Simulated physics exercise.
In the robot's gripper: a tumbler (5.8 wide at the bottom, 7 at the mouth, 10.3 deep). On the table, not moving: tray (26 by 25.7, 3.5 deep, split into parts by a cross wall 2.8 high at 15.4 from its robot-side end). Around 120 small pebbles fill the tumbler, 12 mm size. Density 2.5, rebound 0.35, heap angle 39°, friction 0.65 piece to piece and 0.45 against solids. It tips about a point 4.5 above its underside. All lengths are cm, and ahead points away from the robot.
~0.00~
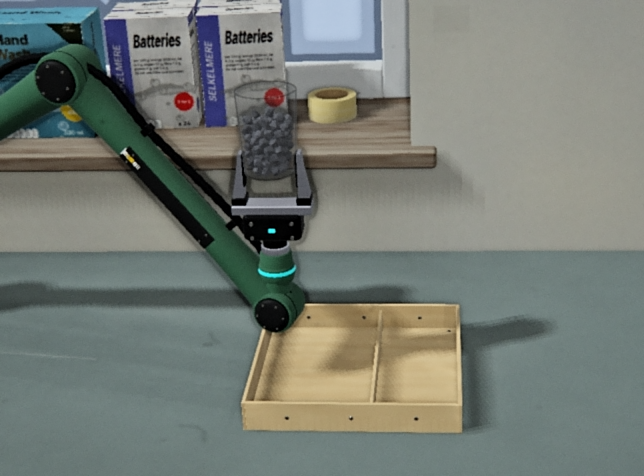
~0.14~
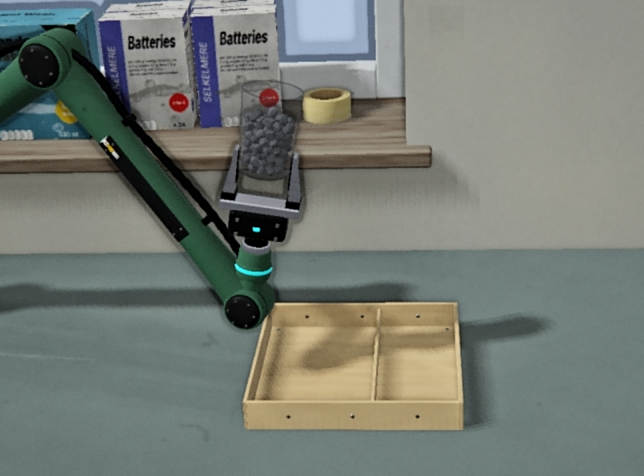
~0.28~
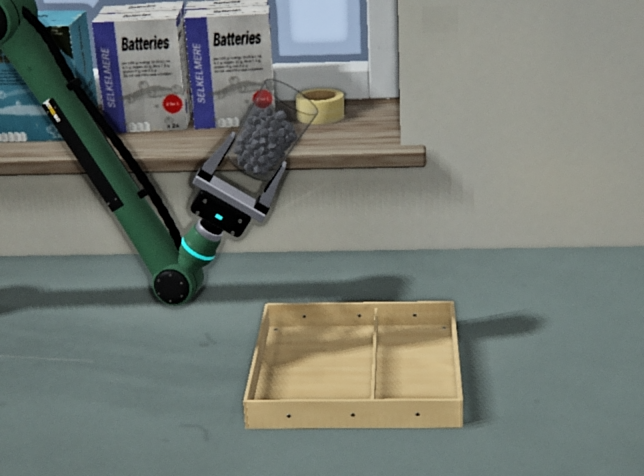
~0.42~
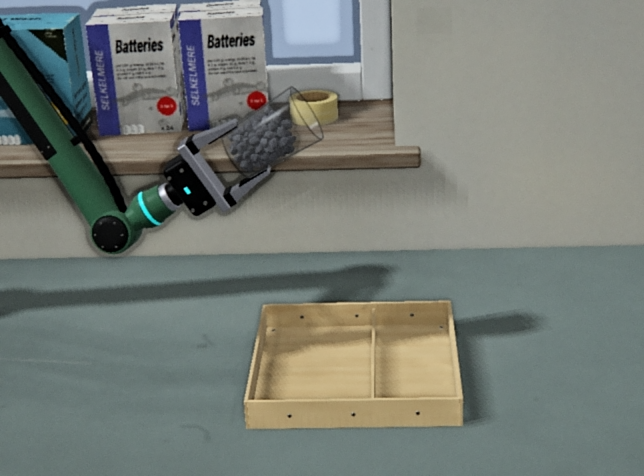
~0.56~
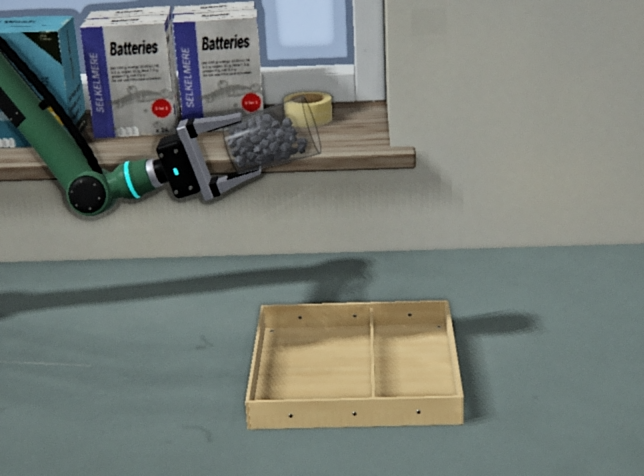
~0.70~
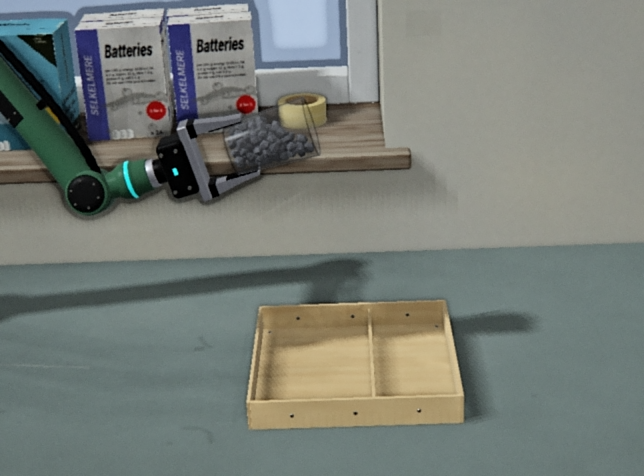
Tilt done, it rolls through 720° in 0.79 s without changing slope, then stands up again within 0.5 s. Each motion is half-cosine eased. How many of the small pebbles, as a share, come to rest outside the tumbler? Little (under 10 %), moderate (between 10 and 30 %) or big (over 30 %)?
A little share, under 10 %, ends outside the tumbler.
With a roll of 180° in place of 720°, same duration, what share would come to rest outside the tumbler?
Then about 0 per cent.
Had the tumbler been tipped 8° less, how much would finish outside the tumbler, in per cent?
It would be near 0 per cent.
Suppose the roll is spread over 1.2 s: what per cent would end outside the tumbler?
It would be near 5 per cent.
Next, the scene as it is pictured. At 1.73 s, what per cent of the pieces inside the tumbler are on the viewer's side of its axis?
Some 45 per cent.
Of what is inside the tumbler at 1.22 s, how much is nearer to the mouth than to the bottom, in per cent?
Some 35 per cent.
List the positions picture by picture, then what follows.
The first frame shows tumbler middle at (268, 132), upright; upper third of the load around (267, 125), from x 245 to 290, top at y 110; 117 in the tumbler.
The second frame shows tumbler middle at (269, 132), tipped 10°; upper third of the load around (267, 125), from x 245 to 290, top at y 115.
The third frame shows tumbler middle at (269, 133), tipped 34°; upper third of the load around (265, 125), from x 235 to 290, top at y 110.
The fourth frame shows tumbler middle at (270, 135), tipped 60°; upper third of the load around (266, 127), from x 230 to 290, top at y 110.
The fifth frame shows tumbler middle at (270, 137), tipped 74°; upper third of the load around (262, 129), from x 230 to 300, top at y 120.
The sixth frame shows tumbler middle at (270, 138), tipped 75°; upper third of the load around (255, 133), from x 230 to 310, top at y 120; 117 in the tumbler.
By 1.22 s, tipped 75°, highest piece 37 above the table; 117 in the tumbler.
By 1.73 s, tipped 39°, highest piece 36 above the table; 116 in the tumbler, 1 in the far-side part.
By 2.19 s, upright, highest piece 38 above the table; 116 in the tumbler, 1 in the far-side part.
By 2.89 s, upright, highest piece 38 above the table; 116 in the tumbler, 1 in the far-side part.
Final count, 116 in the tumbler, 1 in the far-side part. That is 1 % outside the tumbler.
